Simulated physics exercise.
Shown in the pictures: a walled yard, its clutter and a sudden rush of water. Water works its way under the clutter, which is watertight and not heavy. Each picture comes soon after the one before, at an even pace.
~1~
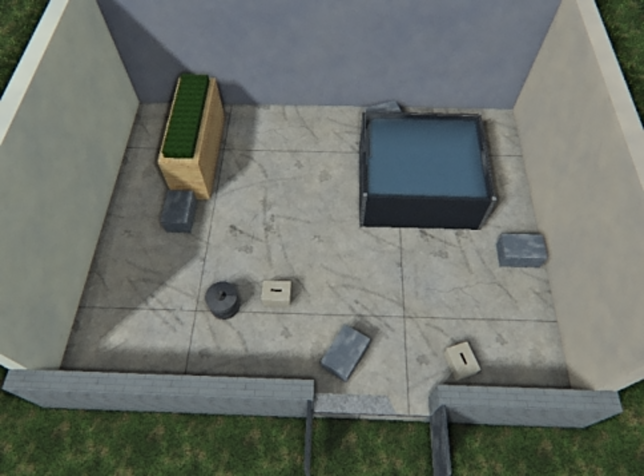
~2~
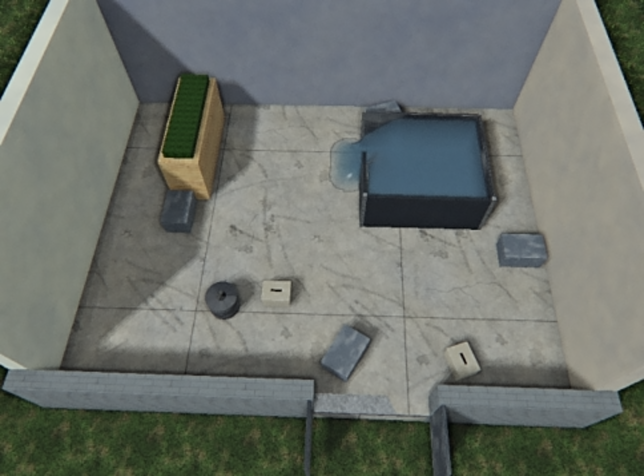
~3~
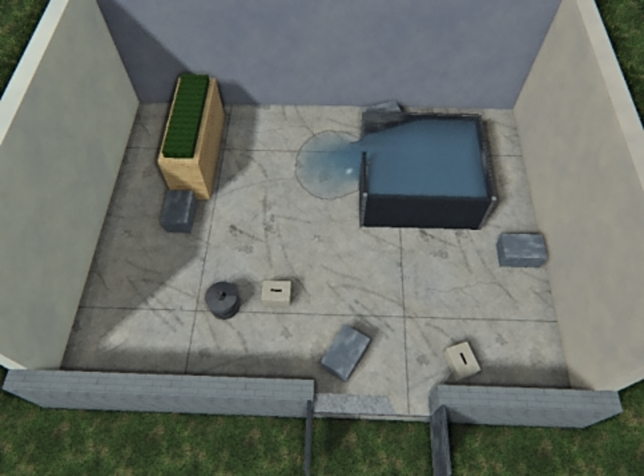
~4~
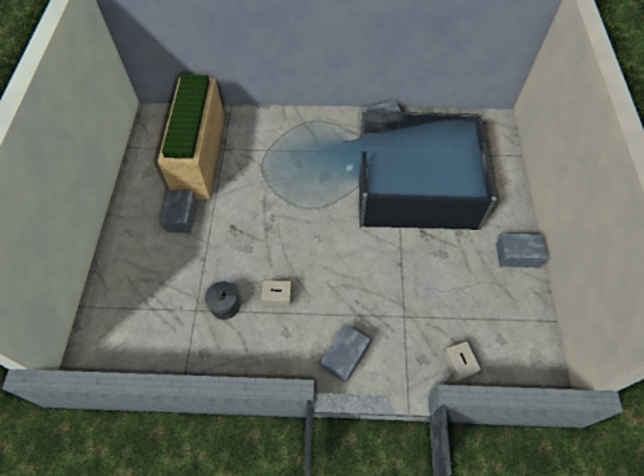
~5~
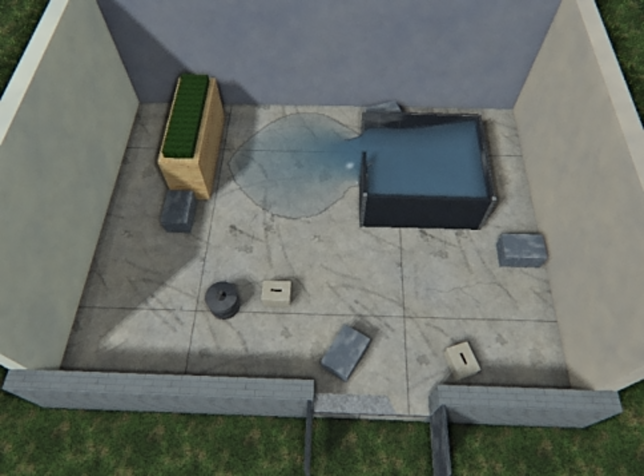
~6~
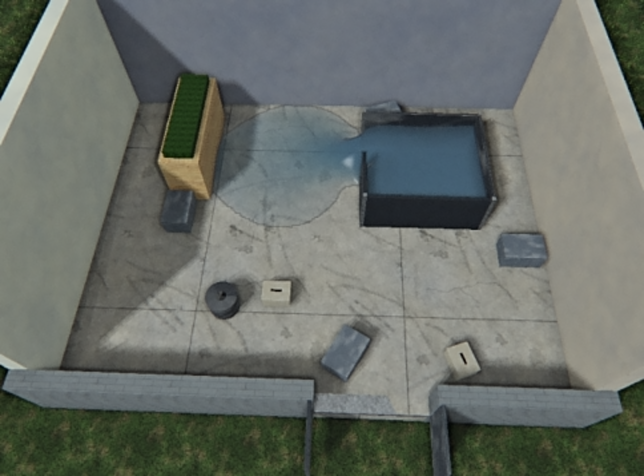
Water pours from the left side of a dark tank and spreads across the yard floor.
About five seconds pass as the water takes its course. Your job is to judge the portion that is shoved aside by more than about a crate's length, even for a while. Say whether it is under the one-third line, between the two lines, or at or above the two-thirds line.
Fewer than a third of the things get pushed well away.
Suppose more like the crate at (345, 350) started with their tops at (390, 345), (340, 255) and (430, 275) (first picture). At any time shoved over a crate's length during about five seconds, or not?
So, in order, the copies go nowhere much, nowhere much, nowhere much.
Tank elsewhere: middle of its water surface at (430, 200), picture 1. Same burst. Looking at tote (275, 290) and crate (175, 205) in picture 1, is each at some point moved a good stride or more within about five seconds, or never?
First: Stayed short. Second: Covered that distance.
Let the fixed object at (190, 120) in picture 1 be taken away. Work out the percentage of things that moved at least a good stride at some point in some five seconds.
Something like 10 percent, roughly.
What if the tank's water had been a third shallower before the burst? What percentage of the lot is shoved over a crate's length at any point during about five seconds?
Something like 0 percent.
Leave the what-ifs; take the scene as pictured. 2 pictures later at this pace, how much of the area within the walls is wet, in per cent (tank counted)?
I'd put it at some 25 per cent.
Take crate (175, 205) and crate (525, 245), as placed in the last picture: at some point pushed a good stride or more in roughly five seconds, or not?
The first: Reaches it. The second: Doesn't reach it.
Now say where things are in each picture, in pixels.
A crate at (525, 246), on the bottom; a crate at (384, 112), on the bottom; 0 of 7 have shifted, in the first picture.
A crate at (525, 246), on the bottom; a crate at (384, 112) rests on the ground; 0 of 7 have shifted, in the second picture.
A crate at (525, 246), on the bottom; a crate at (384, 112), on the bottom; 0 of 7 have shifted, in the third picture.
A crate at (525, 246) rests on the ground; a crate at (384, 112), on the bottom; 0 of 7 have shifted, in the fourth picture.
A crate at (525, 246) rests on the ground; a crate at (384, 112) rests on the ground; 0 of 7 have shifted, in the fifth picture.
A crate at (525, 246), on the bottom; a crate at (384, 112), on the bottom; 0 of 7 have shifted, in the sixth picture.
A moment on, 0 of 7 are well off their spots; 0 afloat.
Next, 0 of 7 are well off their spots; 0 afloat.
Later, 0 of 7 are well off their spots; 0 afloat.
In the end, 2 of 7 are well off their spots, and 2 have been at some point; 2 afloat.
